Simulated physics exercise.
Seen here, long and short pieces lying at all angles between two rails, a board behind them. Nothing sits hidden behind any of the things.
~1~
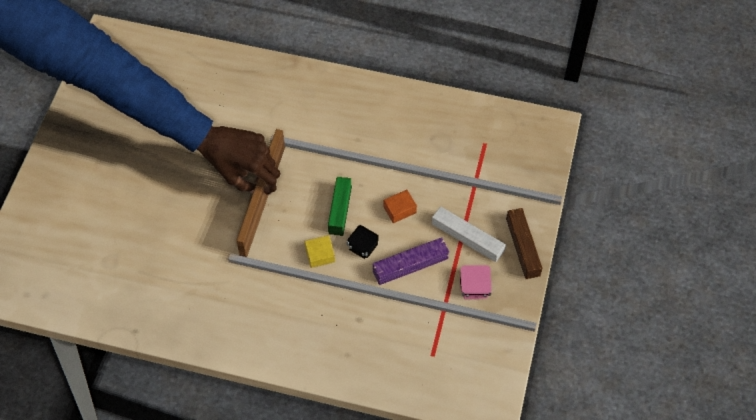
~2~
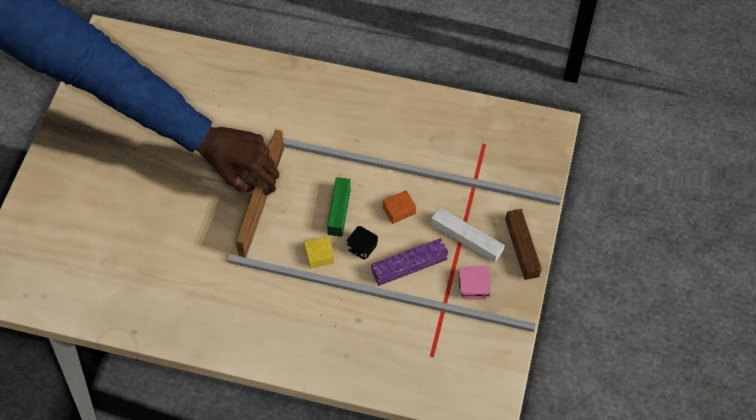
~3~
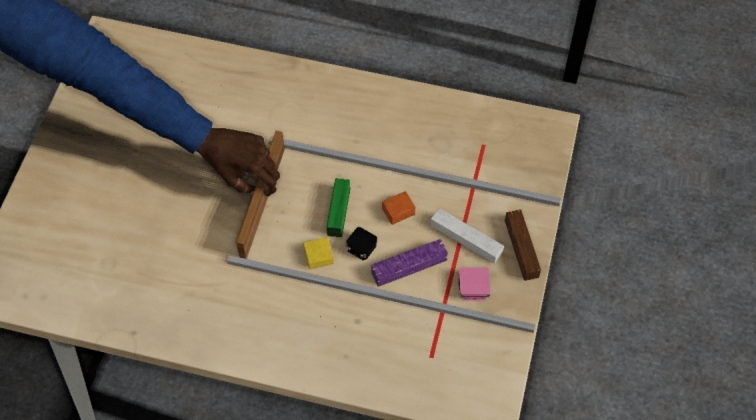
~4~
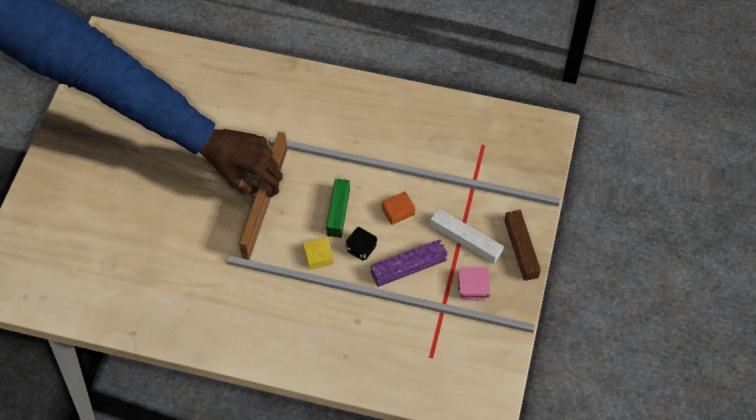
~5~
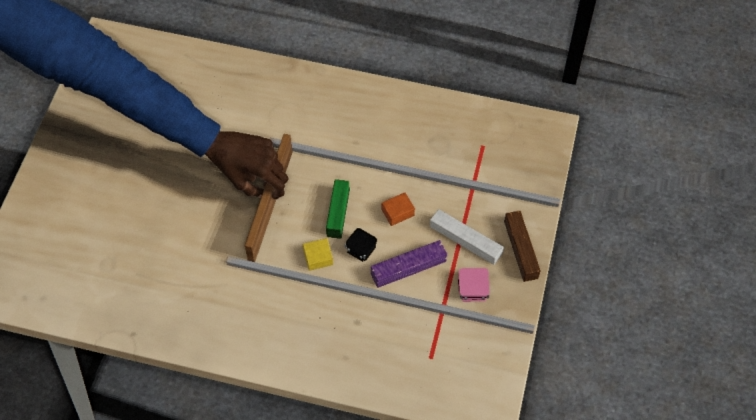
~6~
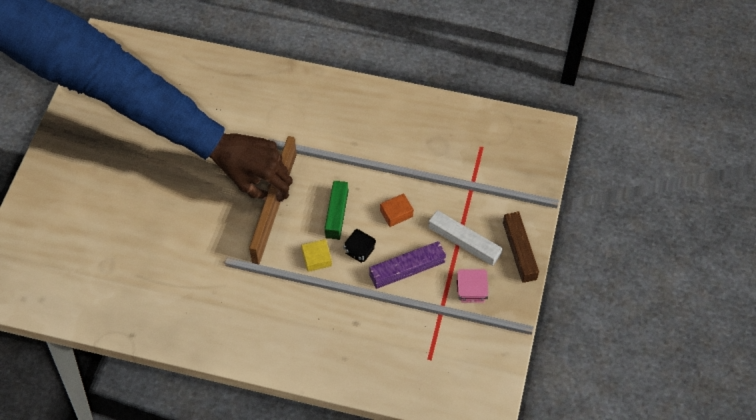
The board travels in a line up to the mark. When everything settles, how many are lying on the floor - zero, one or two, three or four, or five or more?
When it settles, none are on the floor.
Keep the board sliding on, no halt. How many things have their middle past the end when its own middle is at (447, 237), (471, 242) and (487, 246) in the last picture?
Respectively, 0, 1 and 2.
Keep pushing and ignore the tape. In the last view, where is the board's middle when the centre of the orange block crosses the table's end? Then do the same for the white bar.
The orange block gives roughly (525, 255), the white bar roughly (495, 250).
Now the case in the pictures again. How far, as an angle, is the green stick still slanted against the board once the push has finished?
Close to 0°.
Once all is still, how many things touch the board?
The count in contact is 2.
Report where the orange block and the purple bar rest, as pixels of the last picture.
In the last picture the first middle sits at (491, 218) and the other at (500, 282).
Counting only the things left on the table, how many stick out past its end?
1, I think.
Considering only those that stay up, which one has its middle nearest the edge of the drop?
The brown bar finishes closest.
Early on, none off yet; brown bar at rest near (521, 247); pink case at rest near (472, 286); white bar at rest near (465, 238).
A while later, none off yet; brown bar at rest near (525, 245); pink case travelled about its own width near (487, 295); white bar travelled a little near (501, 240).
Finally, the number that fall off is zero.
